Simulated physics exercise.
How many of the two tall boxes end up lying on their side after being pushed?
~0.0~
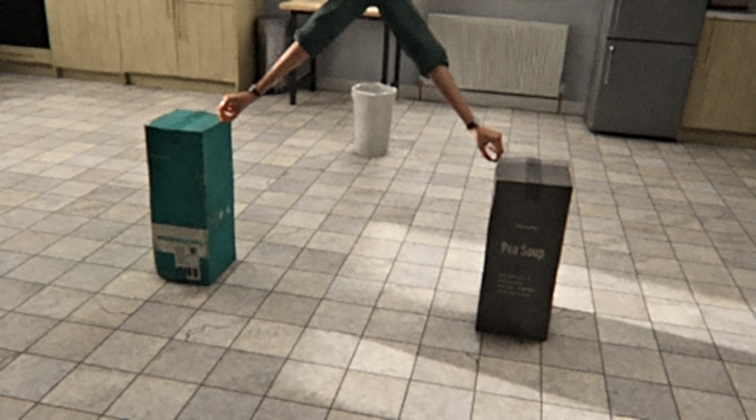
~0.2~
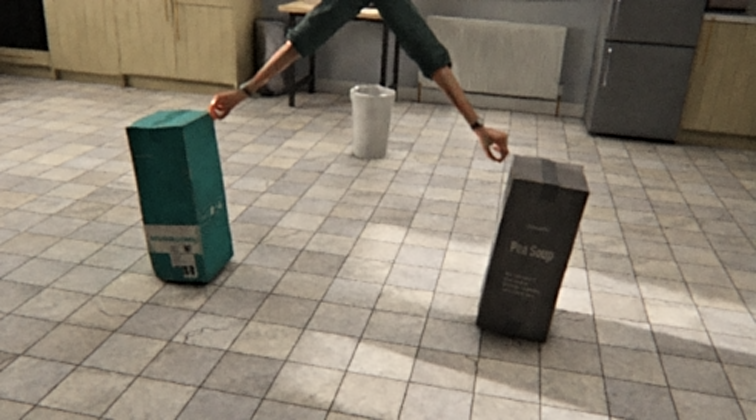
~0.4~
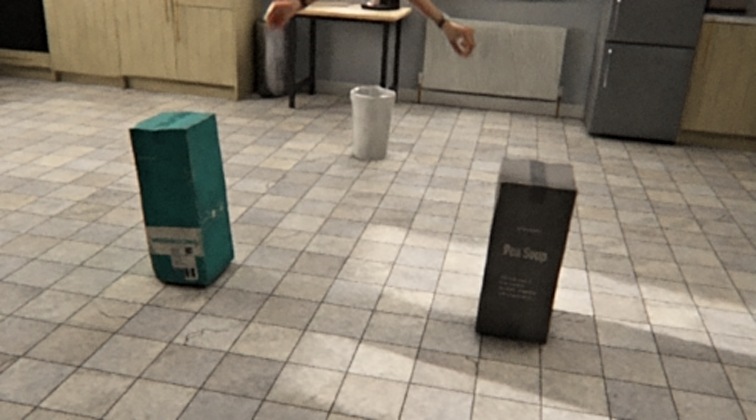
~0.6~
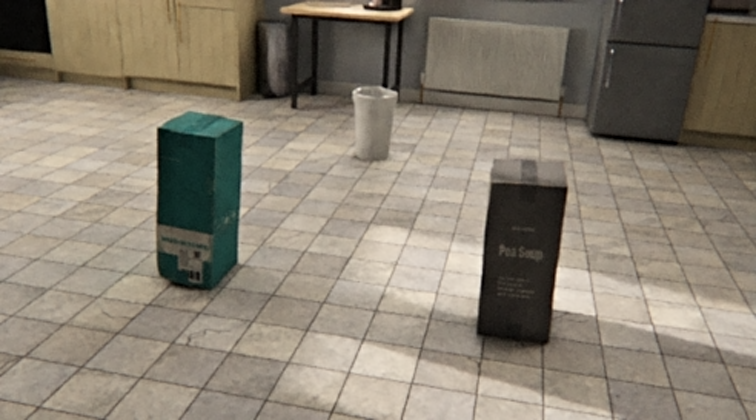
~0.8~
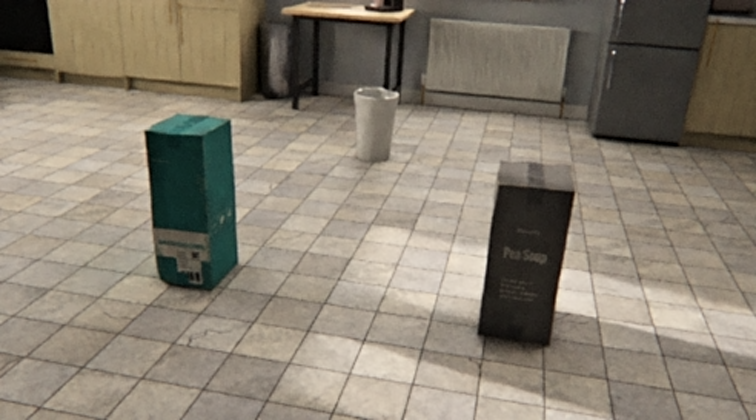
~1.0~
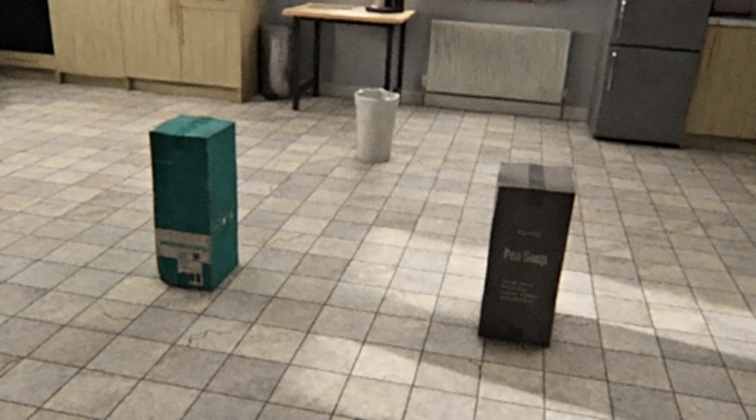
None of them do. Both the turquoise parcel and the grey box rock back and end upright.
Two tall boxes, a turquoise parcel on the left and a dark grey one on the right, stand on a pale tiled kitchen floor, seen from slightly above by a gently swaying camera. Behind them are a white bin, a small table, a radiator and a grey fridge. A person's outstretched arms push at the tops of both, tipping the turquoise parcel left and the grey box right. The hands let go and pull away out of view. Both boxes rock back, the turquoise one wobbling a little more, and they end standing upright.
